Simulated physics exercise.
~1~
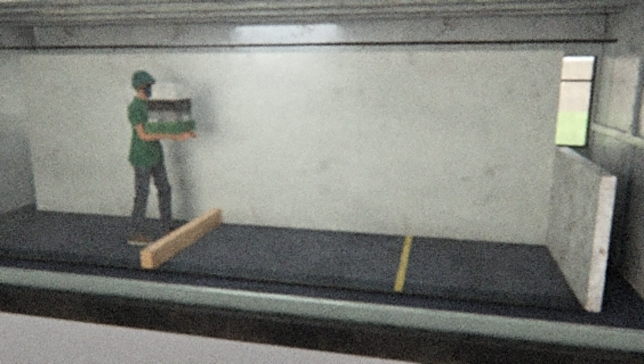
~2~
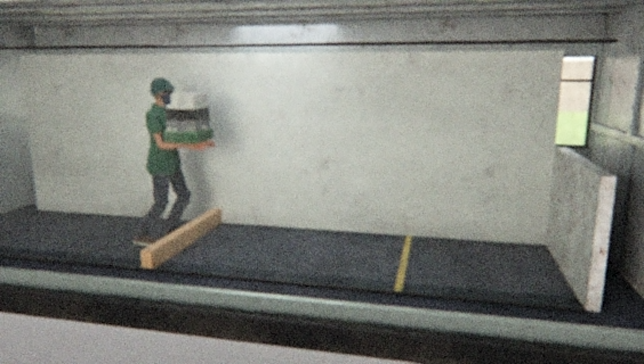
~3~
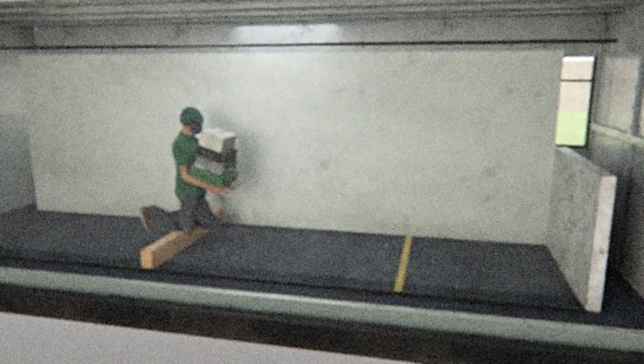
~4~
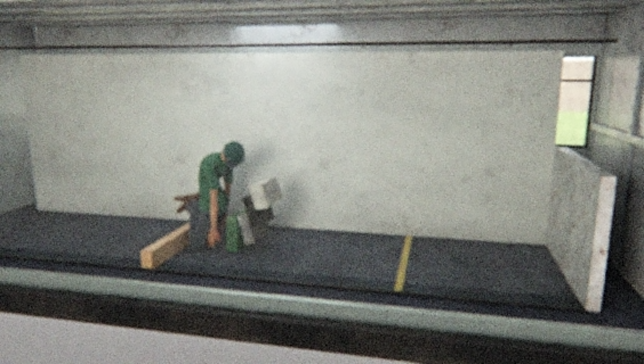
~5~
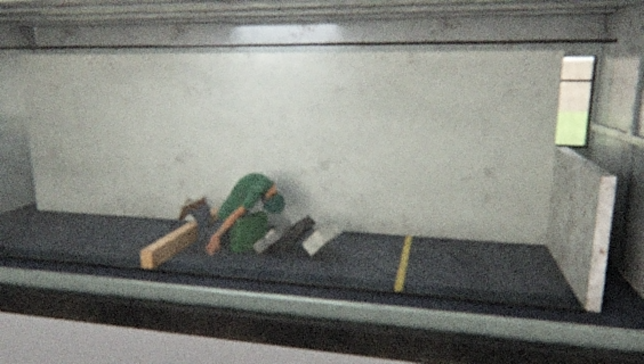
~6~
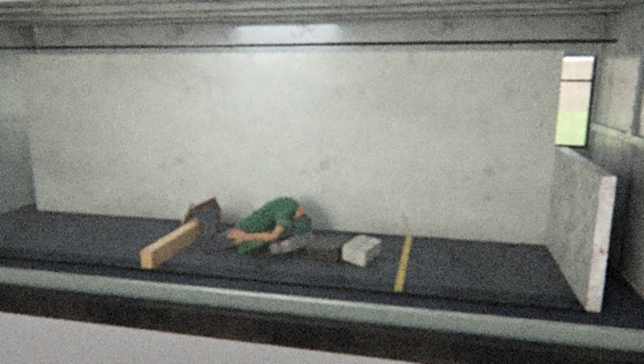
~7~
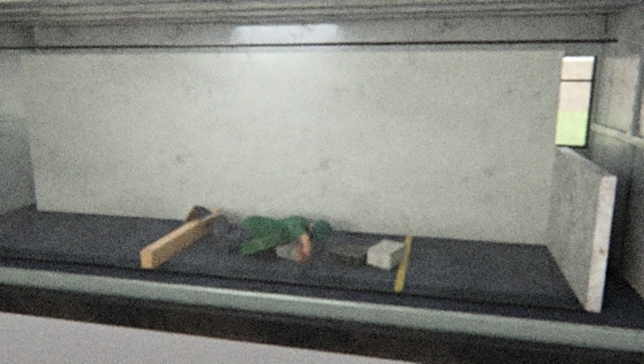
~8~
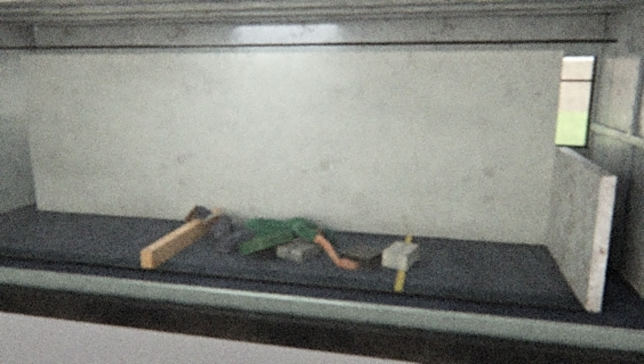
A porter carrying stacked boxes falls over a wooden beam, spilling them toward a yellow line.
